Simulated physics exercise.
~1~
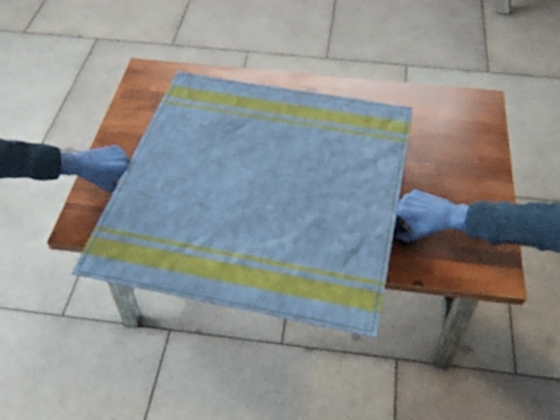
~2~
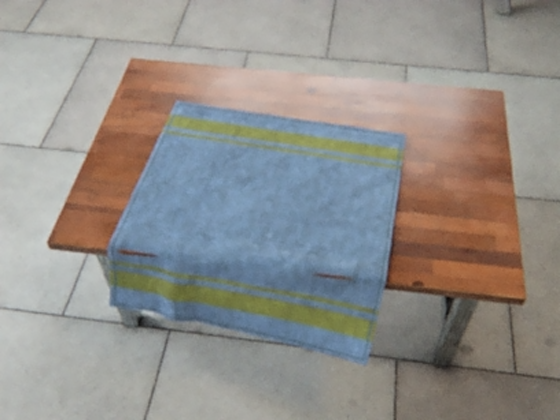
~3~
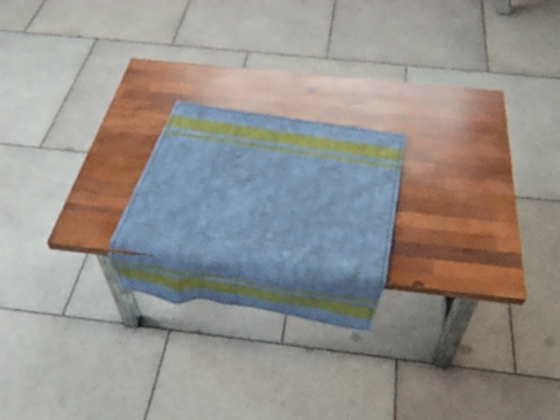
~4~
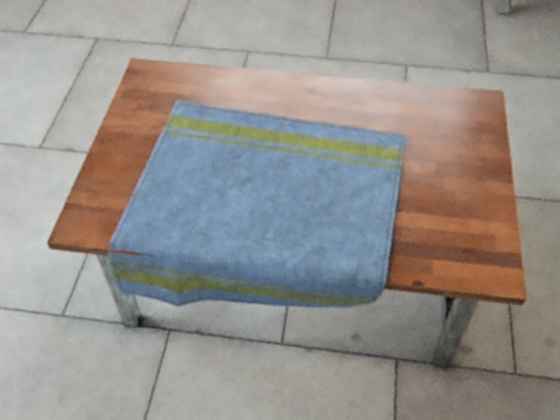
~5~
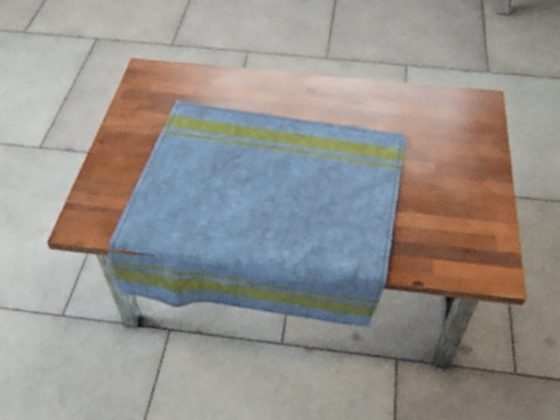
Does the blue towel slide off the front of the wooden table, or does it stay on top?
The towel stays on the table, with its front end hanging over the edge.
Blue hand towel with yellow-green stripes being released by two gloved hands, its front end dropping over the table edge and staying draped.
